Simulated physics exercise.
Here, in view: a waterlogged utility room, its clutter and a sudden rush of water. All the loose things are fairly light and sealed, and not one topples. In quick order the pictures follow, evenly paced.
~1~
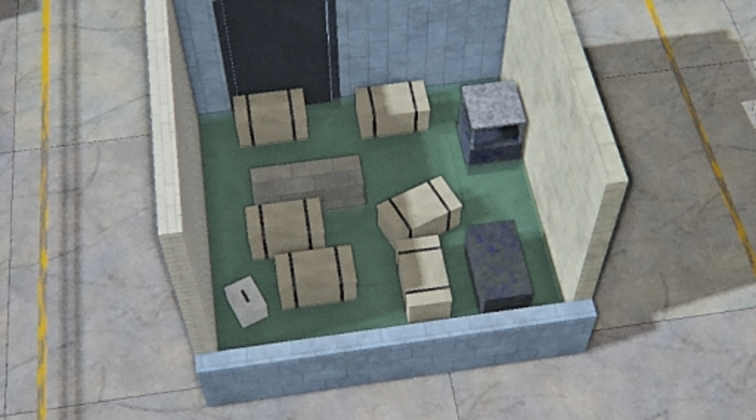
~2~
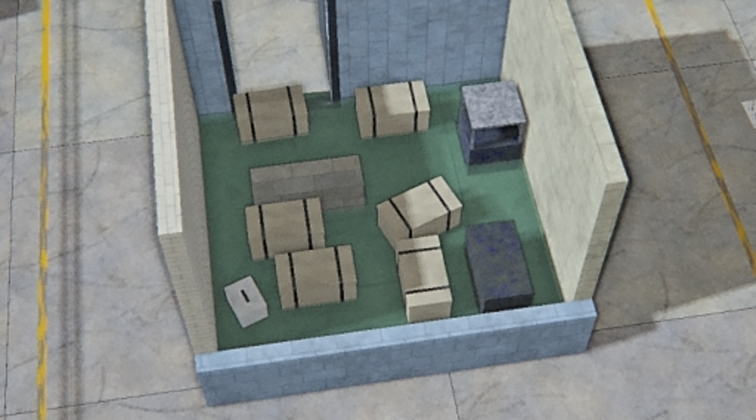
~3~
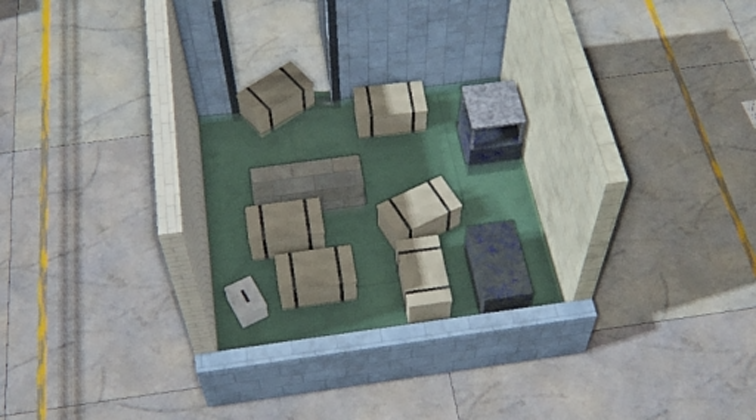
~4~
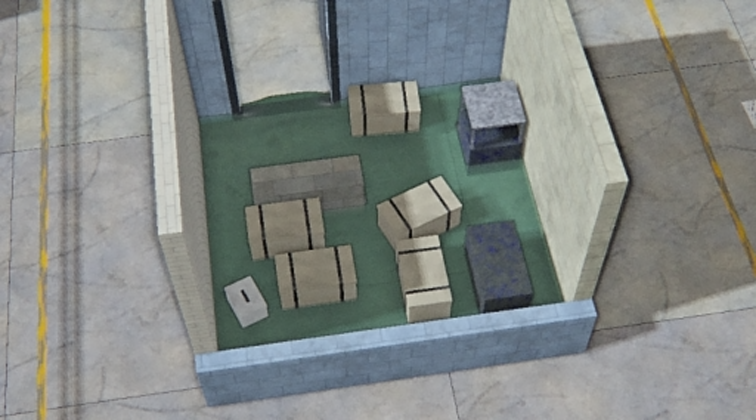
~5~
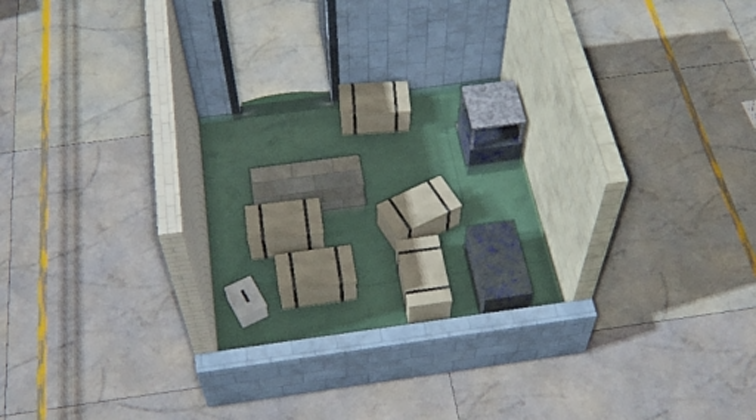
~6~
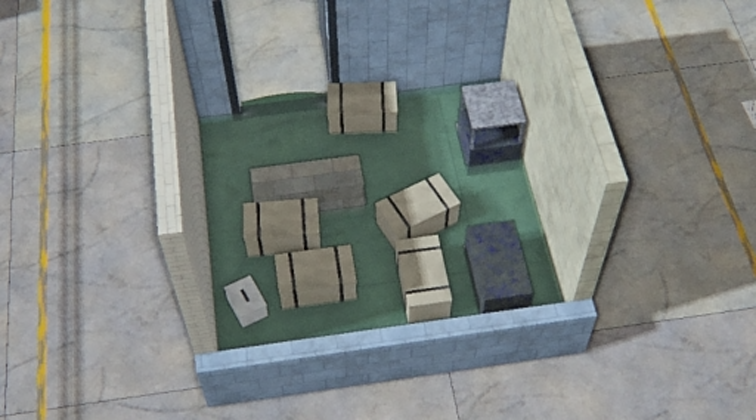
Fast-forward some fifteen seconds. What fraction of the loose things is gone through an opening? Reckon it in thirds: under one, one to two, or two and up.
The likely share is a third through two thirds.
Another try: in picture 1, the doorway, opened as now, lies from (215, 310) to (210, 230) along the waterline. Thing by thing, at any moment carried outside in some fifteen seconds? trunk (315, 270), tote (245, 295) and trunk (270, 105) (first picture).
The first one exits, the second exits, the third never exits.
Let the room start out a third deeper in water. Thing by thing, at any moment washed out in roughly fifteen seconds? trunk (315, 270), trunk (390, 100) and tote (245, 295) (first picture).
In order, held back, flushed away and held back.
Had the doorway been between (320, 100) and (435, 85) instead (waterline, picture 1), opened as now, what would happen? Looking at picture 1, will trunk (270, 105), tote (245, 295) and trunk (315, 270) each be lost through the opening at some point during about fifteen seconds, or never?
Lab log - 1: Escaped; 2: Retained; 3: Retained.
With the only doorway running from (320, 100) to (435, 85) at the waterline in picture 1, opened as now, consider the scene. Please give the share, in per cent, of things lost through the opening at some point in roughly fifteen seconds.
I'd guess around 60 percent.
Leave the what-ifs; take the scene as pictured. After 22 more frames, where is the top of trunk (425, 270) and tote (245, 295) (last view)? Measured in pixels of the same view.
Tops end up close to (414, 222) and (224, 261) respectively.
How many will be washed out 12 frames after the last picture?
I make it 2.
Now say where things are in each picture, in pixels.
In the first frame, a trunk at (392, 99) floats; a trunk at (284, 219) floats; 0 of 7 have shifted.
In the second frame, a trunk at (392, 99), afloat; a trunk at (284, 219) floats; 1 of 7 have shifted.
In the third frame, a trunk at (390, 99) floats; a trunk at (284, 219), afloat; 1 of 7 have shifted.
In the fourth frame, a trunk at (384, 98), afloat, close to its start; a trunk at (284, 219), afloat; 2 of 7 have shifted.
In the fifth frame, a trunk at (374, 98), afloat, close to its start; a trunk at (284, 219), afloat; 2 of 7 have shifted.
In the sixth frame, a trunk at (362, 97) floats, a stride from its start; a trunk at (281, 218), afloat, close to its start; 3 of 7 have shifted.
A moment on, 1 of 7 are out; 6 afloat.
Next, 2 of 7 are out; 5 afloat.
Later, 3 of 7 are out; 4 afloat.
In the end, 3 of 7 are out; 4 afloat.
